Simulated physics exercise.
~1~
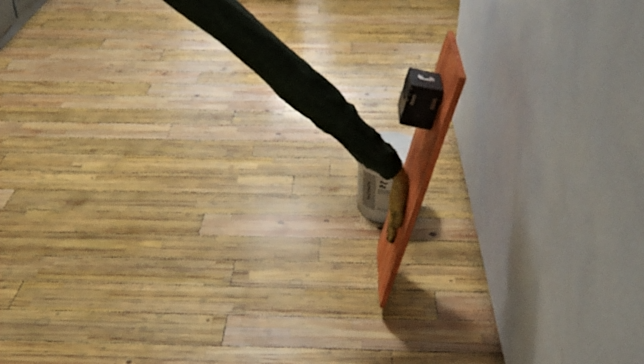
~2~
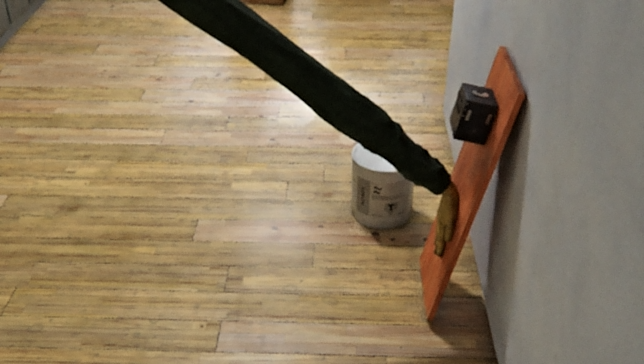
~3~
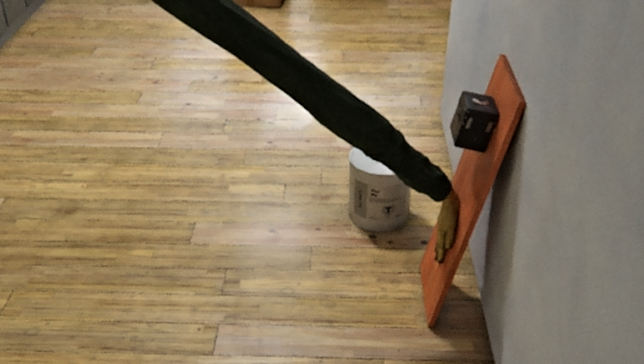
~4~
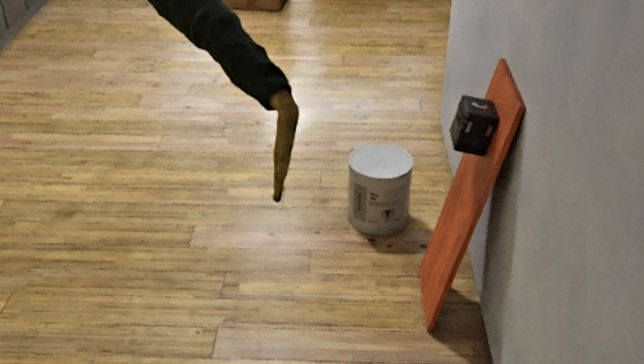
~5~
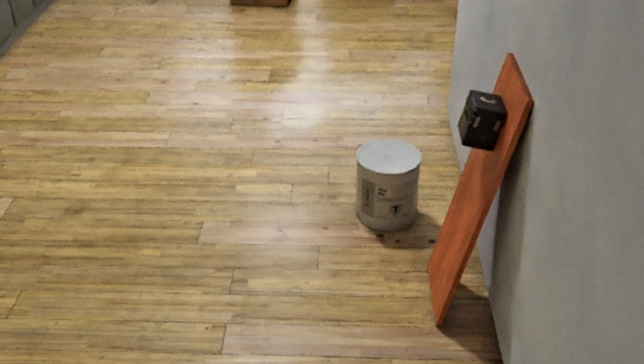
We see a dark-sleeved arm move an orange board, with a small black box near its top, rightward to lean against a grey wall beside a white pail on a wooden floor. The hand lets go and withdraws, and the board stays leaning there, the pail still standing nearby.
